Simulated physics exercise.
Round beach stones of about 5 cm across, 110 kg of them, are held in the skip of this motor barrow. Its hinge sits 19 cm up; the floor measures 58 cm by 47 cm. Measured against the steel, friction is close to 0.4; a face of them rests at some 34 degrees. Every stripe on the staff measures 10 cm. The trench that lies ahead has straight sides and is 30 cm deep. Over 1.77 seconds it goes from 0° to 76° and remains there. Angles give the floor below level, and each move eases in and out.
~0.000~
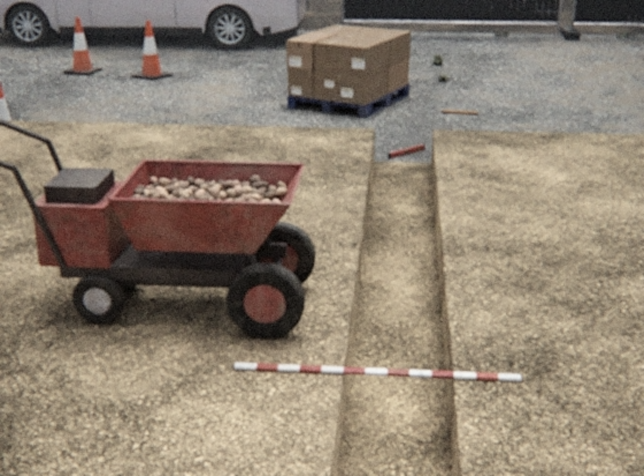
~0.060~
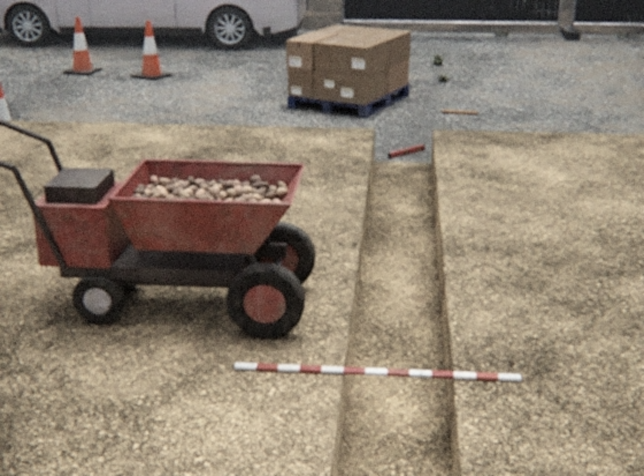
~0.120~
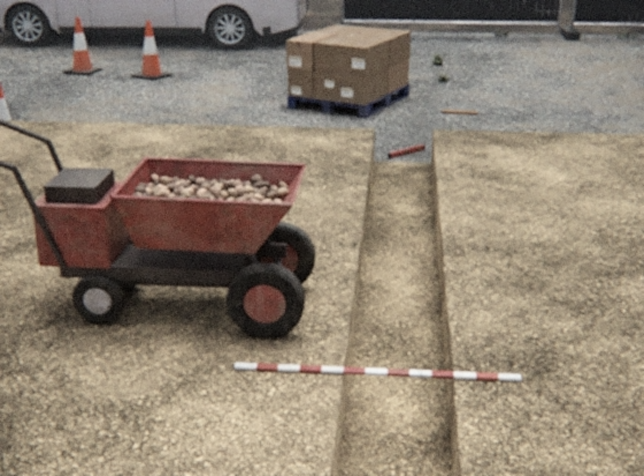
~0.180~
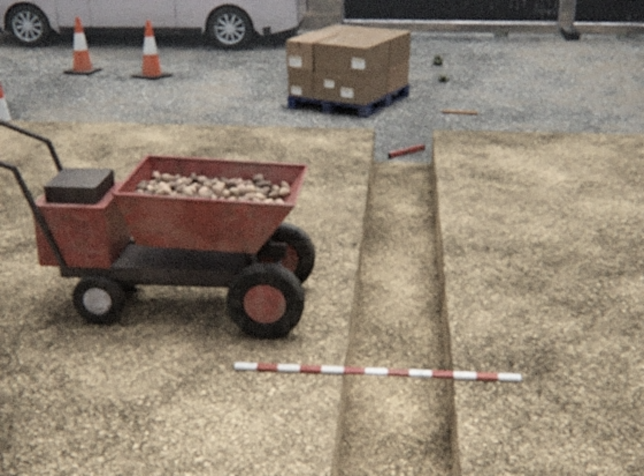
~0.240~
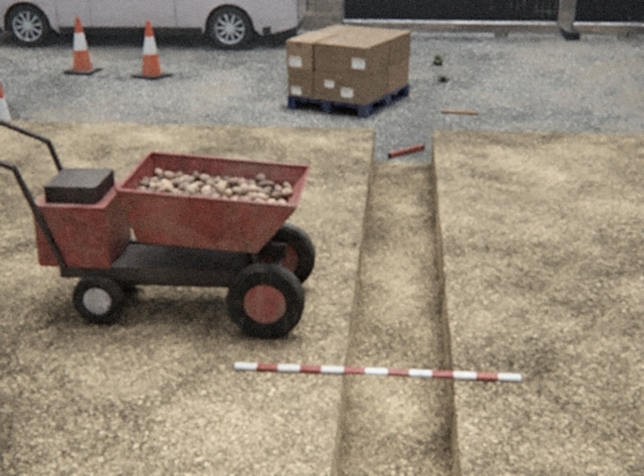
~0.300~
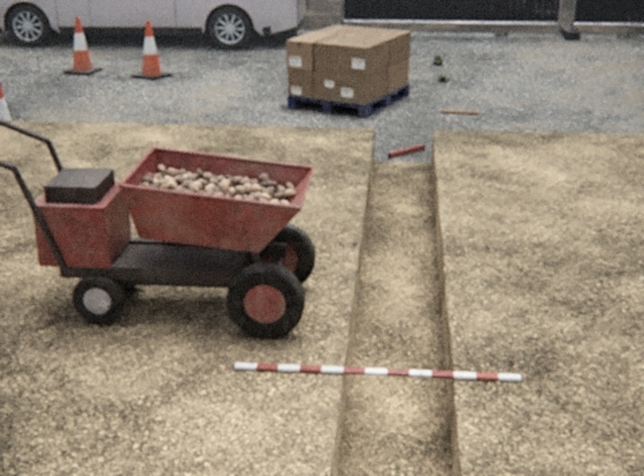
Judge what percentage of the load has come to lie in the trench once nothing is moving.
Roughly 97 in every hundred.
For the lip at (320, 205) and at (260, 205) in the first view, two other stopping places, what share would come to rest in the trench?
Estimates: 65 % then 100 %.
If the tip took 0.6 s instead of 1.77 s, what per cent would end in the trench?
With that timing, about 70 per cent.
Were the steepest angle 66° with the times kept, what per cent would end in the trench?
Close to 95 per cent then.
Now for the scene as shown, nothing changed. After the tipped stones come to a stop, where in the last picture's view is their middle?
The tipped stones centre close to (414, 358).
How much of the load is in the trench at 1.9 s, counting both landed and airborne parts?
Some 70 per cent.
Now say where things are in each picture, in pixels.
In the first picture, lip at (290, 205), floor tilted 0°, highest stones at (209, 188).
In the second picture, lip at (290, 205), floor tilted 0°, highest stones at (209, 188); the stones move at 0.1 m/s on average.
In the third picture, the skip is at 1°, its lip at (291, 205); the top of the load is at (198, 187); the stones move at 0.1 m/s on average.
In the fourth picture, the skip is at 2°, its lip at (294, 206); the top of the load is at (198, 185); the stones move at 0.2 m/s on average.
In the fifth picture, the skip is at 4°, its lip at (297, 207); the top of the load is at (201, 183); the stones move at 0.3 m/s on average.
In the sixth picture, lip at (301, 208), floor tilted 6°, highest stones at (179, 178); the stones move at 0.3 m/s on average.
After 1.3 s the floor is at 64°; 96 % in the skip, 4 % in the trench; the foremost stones are at (401, 277).
After 1.9 s the floor is at 76°; 28 % in the skip, 70 % in the trench, 2 % past the trench; the foremost stones are at (497, 325).
After 2.2 s the floor is at 76°; 8 % in the skip, 89 % in the trench, 3 % past the trench; the foremost stones are at (521, 323).
After 4.2 s the floor is at 76°; 0 % in the skip, 97 % in the trench, 3 % past the trench; the foremost stones are at (523, 323).
